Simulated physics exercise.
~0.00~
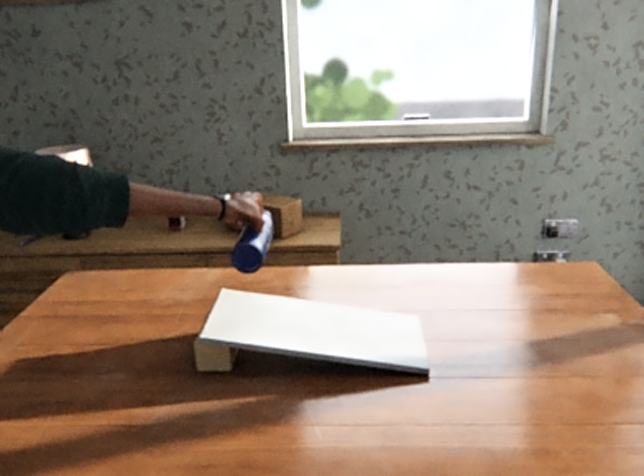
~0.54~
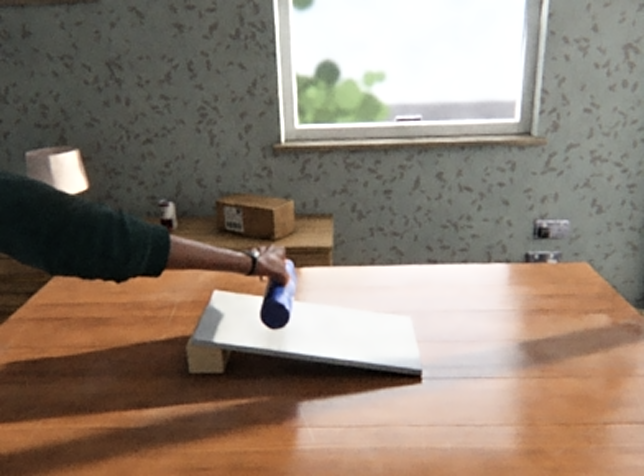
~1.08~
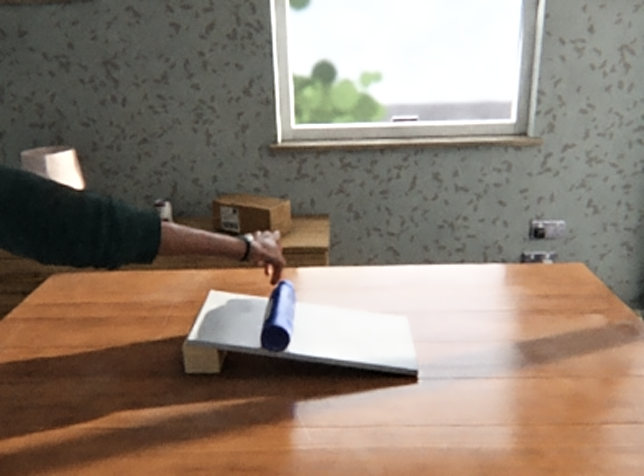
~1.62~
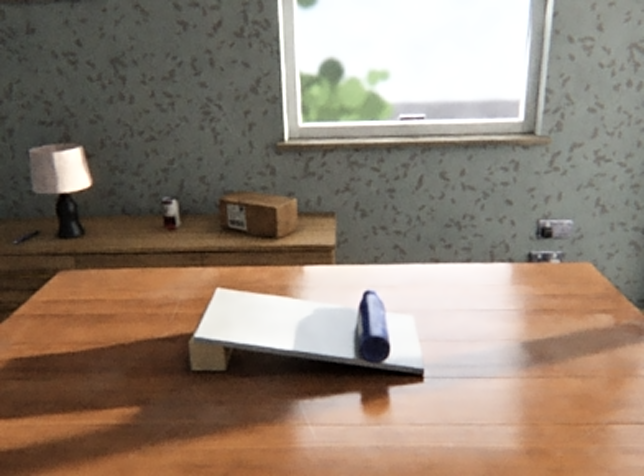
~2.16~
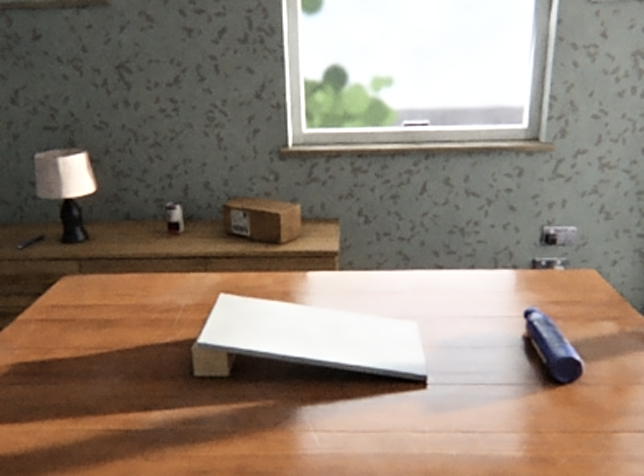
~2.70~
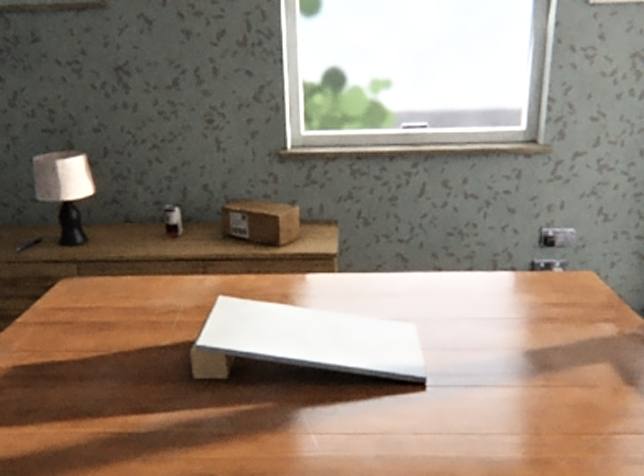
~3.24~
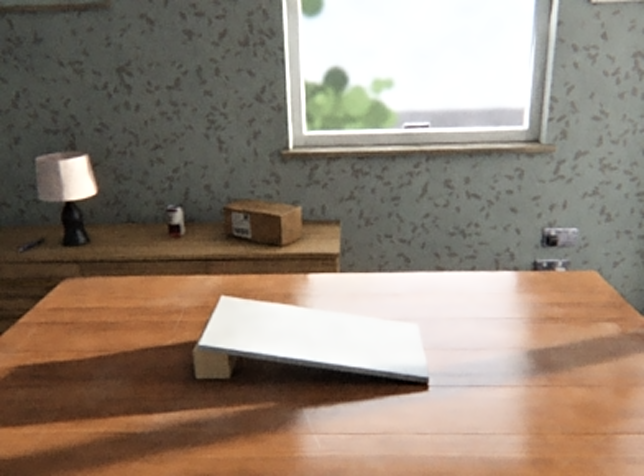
A white board, its left end propped on a small wooden block, slopes down to the right on a shiny wooden table, seen from the front by a slightly swaying camera. Behind it are a patterned wall, a window, and a low cabinet holding a lamp and a cardboard box. An arm in a dark green sleeve reaches in from the left and lays a blue bottle on its side on the board. The hand lets go and draws back, and the bottle rolls down the slope. It leaves the board, continues right across the table and passes out of view, leaving the board in place.
